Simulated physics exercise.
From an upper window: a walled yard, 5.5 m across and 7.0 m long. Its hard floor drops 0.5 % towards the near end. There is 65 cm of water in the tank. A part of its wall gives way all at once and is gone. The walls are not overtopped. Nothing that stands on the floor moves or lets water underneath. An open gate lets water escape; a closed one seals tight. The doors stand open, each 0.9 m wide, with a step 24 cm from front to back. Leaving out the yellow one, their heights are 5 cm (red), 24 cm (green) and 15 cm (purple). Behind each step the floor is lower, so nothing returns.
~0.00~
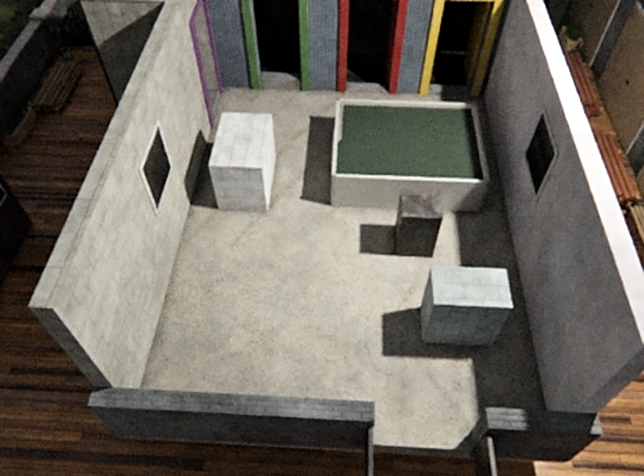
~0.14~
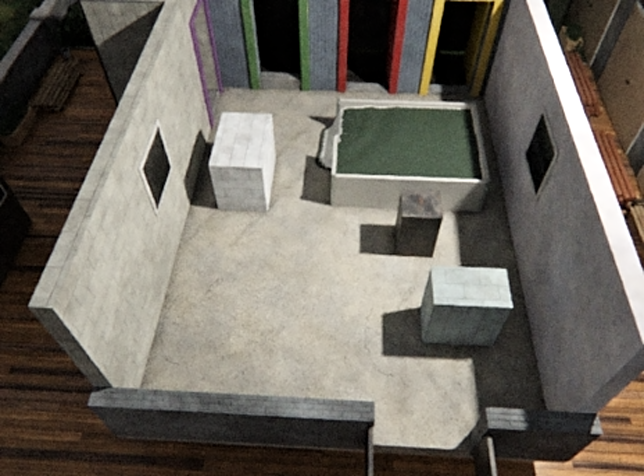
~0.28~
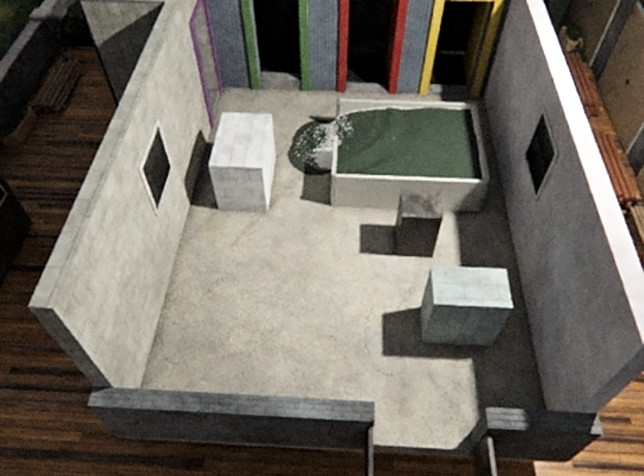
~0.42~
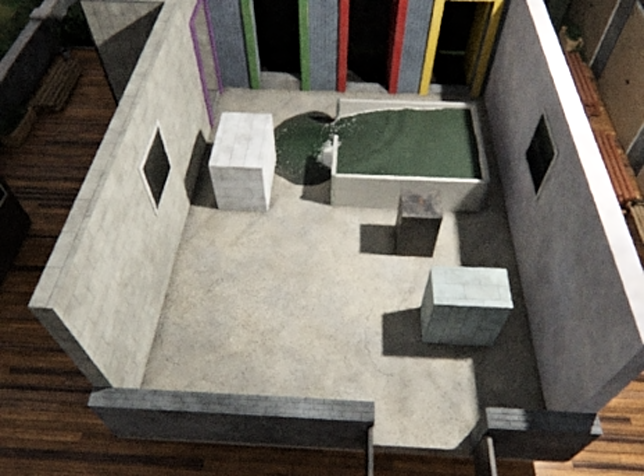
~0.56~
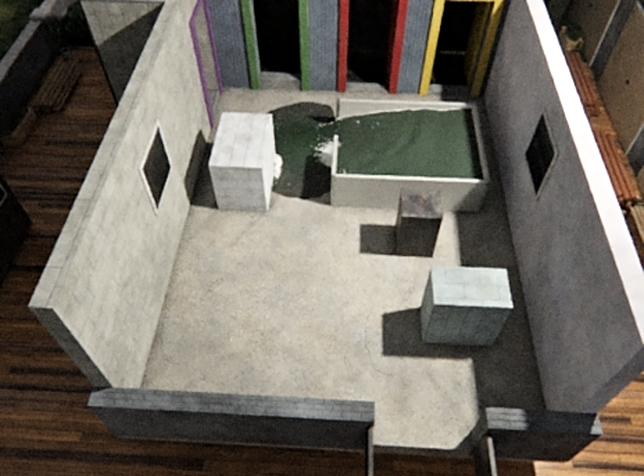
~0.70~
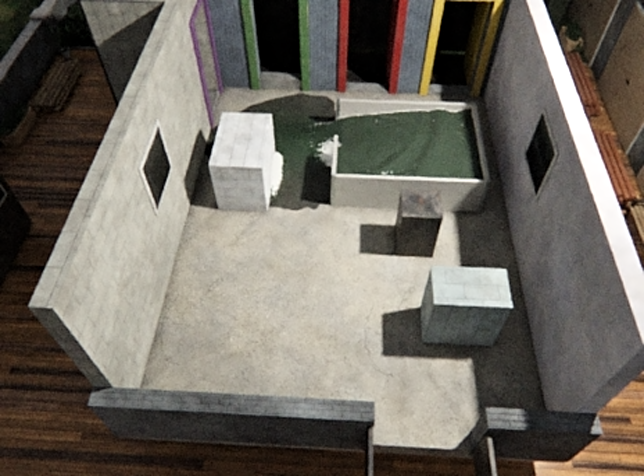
To begin with, green water lies still in a pale tank inside a walled yard, near green, red and yellow doorways. Part of the tank's left wall vanishes and water bursts through the gap, foaming onto the floor, then spreads left, splashes against a white block and runs around behind it.
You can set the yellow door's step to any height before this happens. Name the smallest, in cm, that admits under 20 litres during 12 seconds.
At least 10 cm or so.
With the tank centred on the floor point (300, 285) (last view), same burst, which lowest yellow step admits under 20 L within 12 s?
Some 6.5 cm.
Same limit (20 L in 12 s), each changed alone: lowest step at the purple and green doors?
About 30 cm at purple and 19 cm at green.
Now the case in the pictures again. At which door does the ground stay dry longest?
It is the yellow one.
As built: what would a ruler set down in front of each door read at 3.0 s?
In cm: Yellow 0, red 1, green 23, purple 28.
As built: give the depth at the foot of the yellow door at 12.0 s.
Some 10.5 cm.
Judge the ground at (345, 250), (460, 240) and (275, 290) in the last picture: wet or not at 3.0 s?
In turn: Under water, not reached, under water.
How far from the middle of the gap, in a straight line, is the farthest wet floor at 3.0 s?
Roughly 5.0 m.
After 1.4 s water covers 20 % of the floor, deepest (38 cm) near (329, 142); it has not reached the yellow door.
After 3.0 s water covers 50 % of the floor, deepest (33 cm) near (207, 144); it has not reached the yellow door.
After 12.0 s water covers 95 % of the floor, deepest (12 cm) near (503, 345); 10 cm at the yellow door, 65 litres in over its 7 cm step.
At the yellow door as built, the water arrived by 4.3 s and peaked near 13 cm at 7.8 s.
With a step of 9 cm, 34 litres would have come in within the 12 s; with 12.5 cm, 3 litres. So under 20 litres takes about 10 cm.
